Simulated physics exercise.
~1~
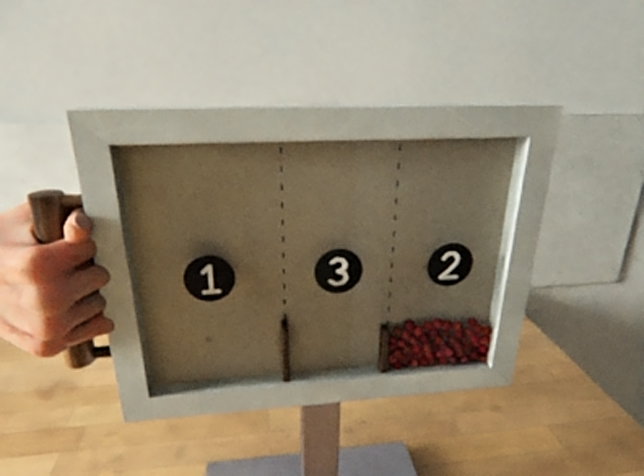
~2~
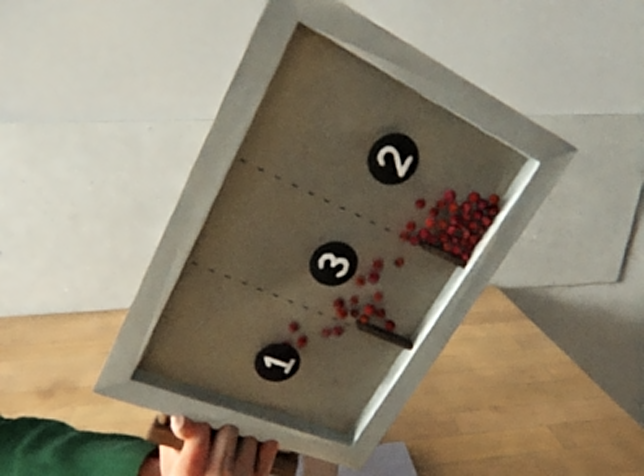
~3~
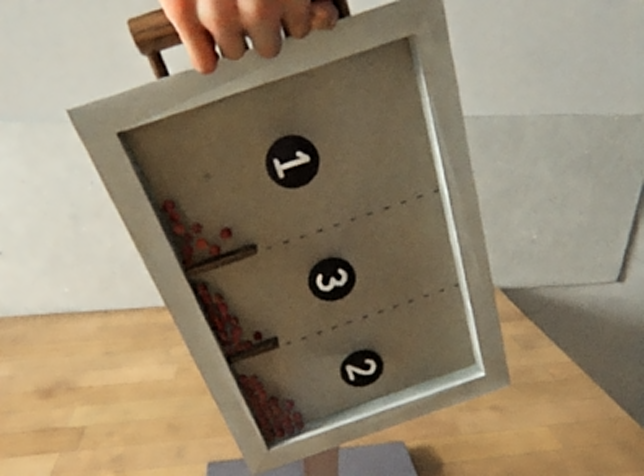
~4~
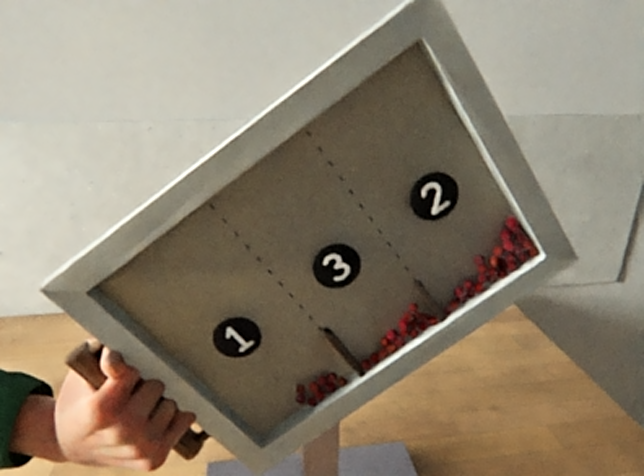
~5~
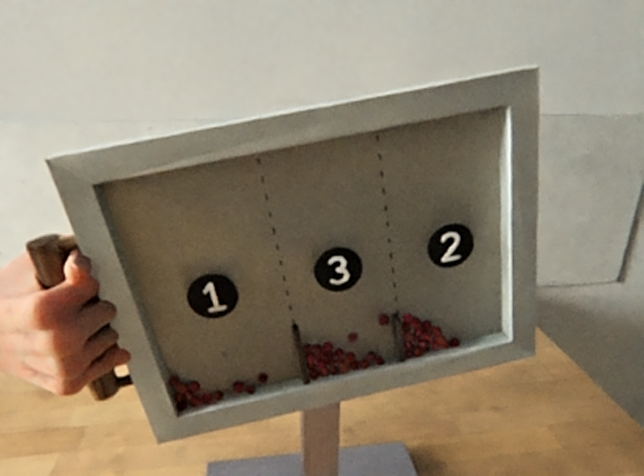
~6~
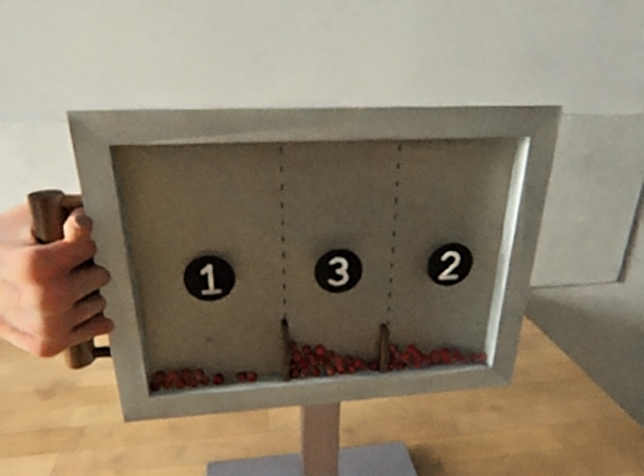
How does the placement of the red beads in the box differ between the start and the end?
At the start the beads are all piled in the right-hand section. By the end they lie lower and further left overall, spread along the bottom of all three sections.
